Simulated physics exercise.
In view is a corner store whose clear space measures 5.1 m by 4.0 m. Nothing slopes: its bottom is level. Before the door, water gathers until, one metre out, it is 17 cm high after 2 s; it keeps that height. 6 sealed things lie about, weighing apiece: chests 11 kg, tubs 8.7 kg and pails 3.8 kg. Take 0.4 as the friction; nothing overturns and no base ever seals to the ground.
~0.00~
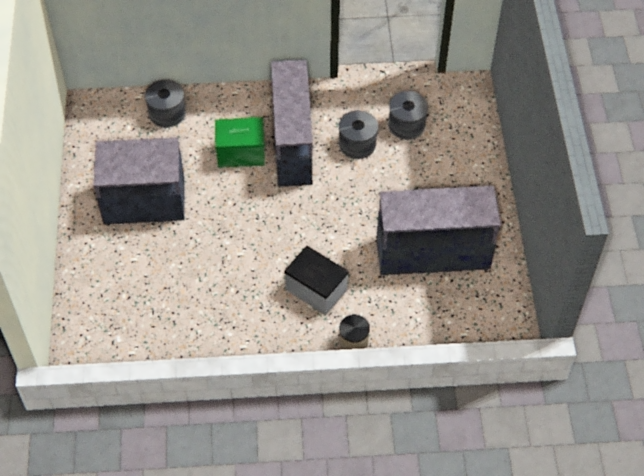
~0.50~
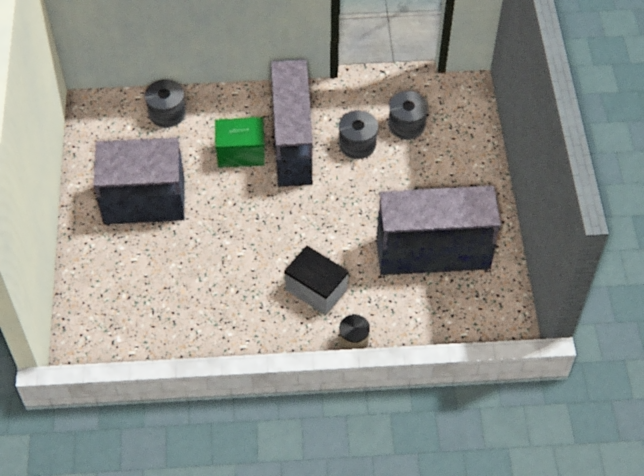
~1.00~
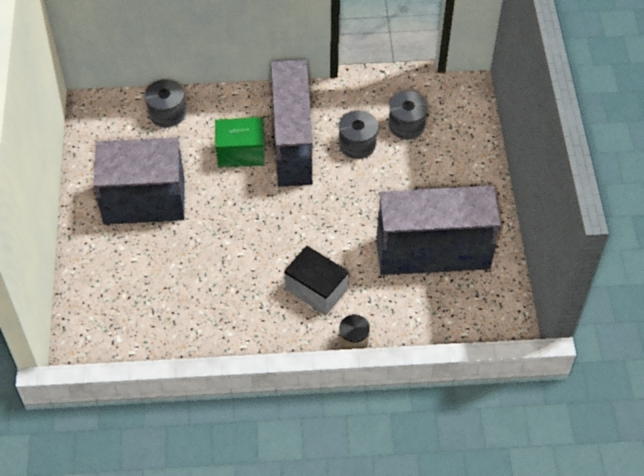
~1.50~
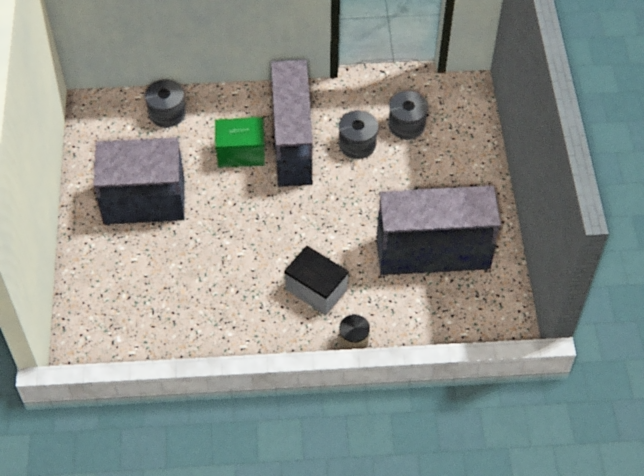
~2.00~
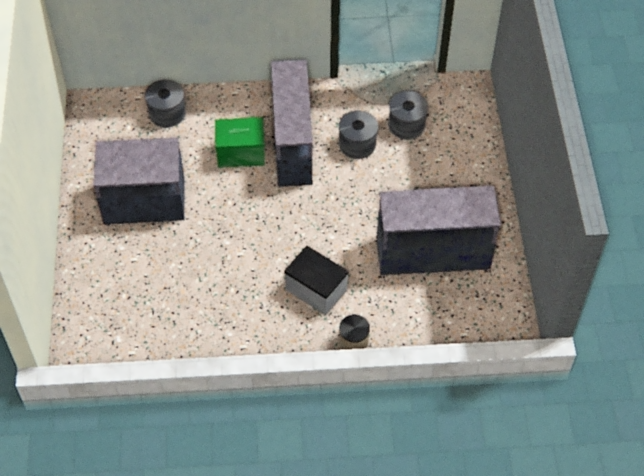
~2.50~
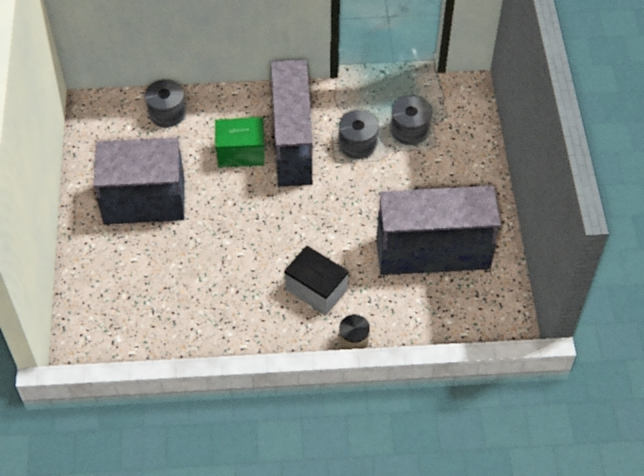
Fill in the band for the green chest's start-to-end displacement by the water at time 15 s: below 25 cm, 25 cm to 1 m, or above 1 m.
Displacement band: Below 25 cm.
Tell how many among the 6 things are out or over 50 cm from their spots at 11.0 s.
I get 4.
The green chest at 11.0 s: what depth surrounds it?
Close to 1 centimetres.
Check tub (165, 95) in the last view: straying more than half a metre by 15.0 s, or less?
It is below that.
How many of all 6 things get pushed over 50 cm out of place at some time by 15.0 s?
My count gives 4.
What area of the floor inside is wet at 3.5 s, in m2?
The covered patch comes to about 4.5 m2.
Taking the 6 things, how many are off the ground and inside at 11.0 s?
Just then, the number is 4.
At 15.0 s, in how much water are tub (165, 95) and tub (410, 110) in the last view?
About 5 and 10 cm.
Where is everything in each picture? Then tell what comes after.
In the first frame, the green chest at (239, 132) rests on the ground; 0.0 m2 under water; 0 of 6 have shifted.
In the second frame, the green chest at (239, 132) rests on the ground; water covers 0.0 m2; 0 of 6 have shifted.
In the third frame, the green chest at (239, 132) rests on the ground; 0.0 m2 under water; 0 of 6 have shifted.
In the fourth frame, the green chest at (239, 132), on the bottom; 0.0 m2 under water; 0 of 6 have shifted.
In the fifth frame, the green chest at (239, 132) rests on the ground; 0.4 m2 under water; 0 of 6 have shifted.
In the sixth frame, the green chest at (239, 132), on the bottom; 1.0 m2 under water; 1 of 6 have shifted.
After 3.5 s the green chest is near (239, 132), 0.0 m from its start, aground; 0 afloat.
After 6.8 s the green chest is near (239, 132), 0.0 m from its start, aground; 0 afloat.
After 11.0 s the green chest is near (239, 132), 0.0 m from its start, aground; 4 afloat.
After 15.0 s the green chest is near (239, 132), 0.0 m from its start, aground; 4 afloat.
